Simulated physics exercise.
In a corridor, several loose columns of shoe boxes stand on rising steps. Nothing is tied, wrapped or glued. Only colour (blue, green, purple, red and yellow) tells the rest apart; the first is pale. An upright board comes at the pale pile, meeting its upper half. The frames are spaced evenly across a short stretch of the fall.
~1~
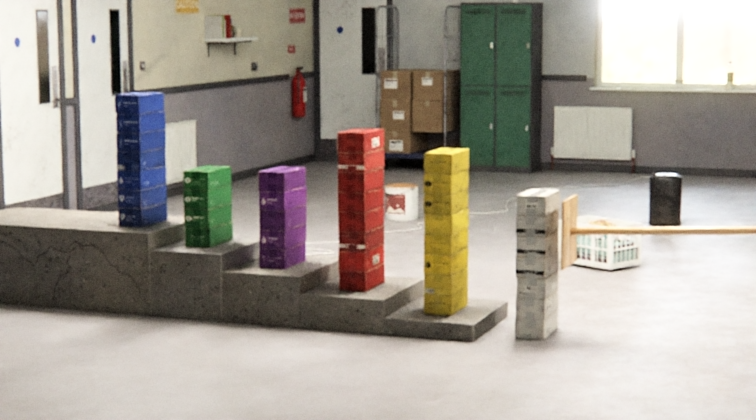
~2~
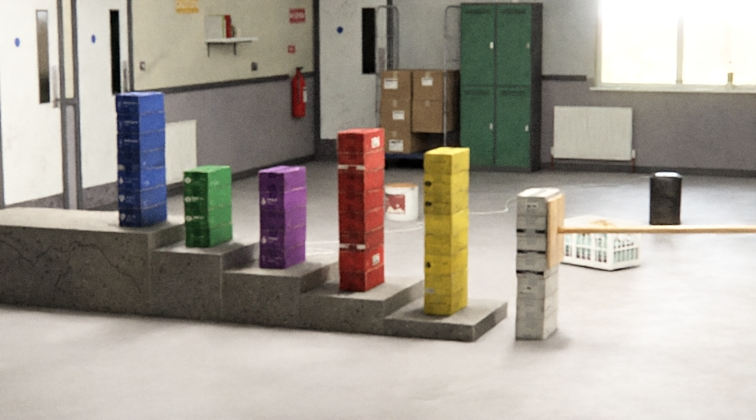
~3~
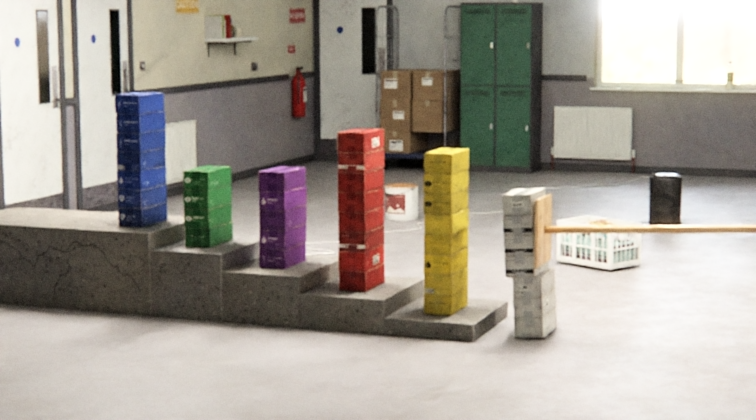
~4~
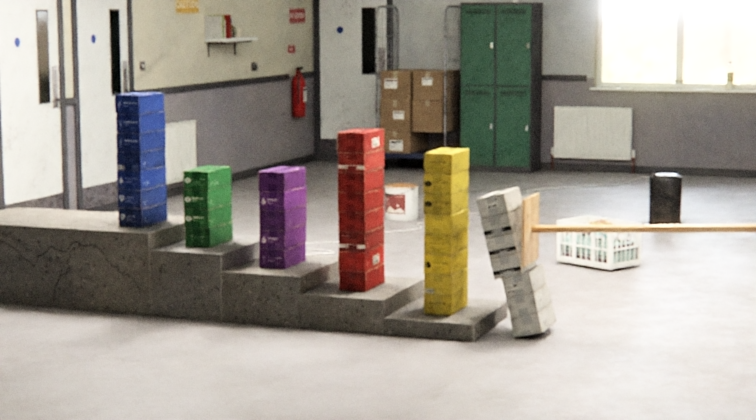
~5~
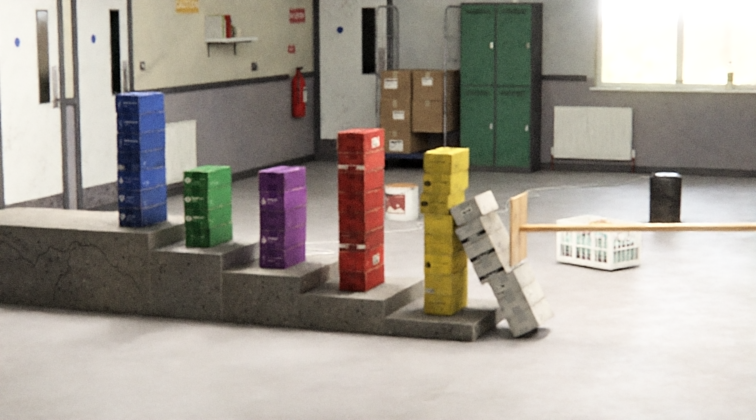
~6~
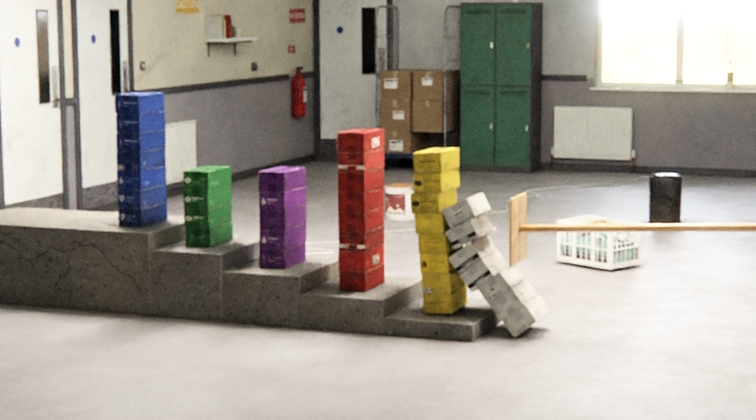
A flat wooden board on a pole moved left into the upper half of a pale stack of boxes, tilting it against the yellow stack, whose upper boxes shifted left while the other coloured stacks stayed still.
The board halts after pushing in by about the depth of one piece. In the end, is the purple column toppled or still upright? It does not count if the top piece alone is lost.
Downed.
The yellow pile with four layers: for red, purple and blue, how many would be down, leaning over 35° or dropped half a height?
The end counts by colour are red 0, purple 0 and blue 0.
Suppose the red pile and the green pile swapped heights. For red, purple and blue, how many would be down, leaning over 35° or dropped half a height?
The tally reads red 3, then purple 4, then blue 0.
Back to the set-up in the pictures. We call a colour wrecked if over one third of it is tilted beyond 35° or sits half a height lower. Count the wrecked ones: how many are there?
Count: 4.
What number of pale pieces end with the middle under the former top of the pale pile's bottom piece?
I make it 1 all told.
Shortly afterwards, 7 of the pale pile down; none of the 5 purple boxes down (0 of 32 in all colours); top purple box unmoved; top yellow box tilted clearly, half its height lower.
Next, 7 of the pale pile down; none of the 5 purple boxes down (16 of 32 in all colours); top purple box tilted clearly; top yellow box tilted well over, some three heights lower.
In the end, 7 of the pale pile down; 4 of the 5 purple boxes down (23 of 32 in all colours); top purple box tilted steeply, some two heights lower; top red box tilted steeply, some three heights lower. From the last view, middles, top purple box near (202, 205), top red box near (216, 194).
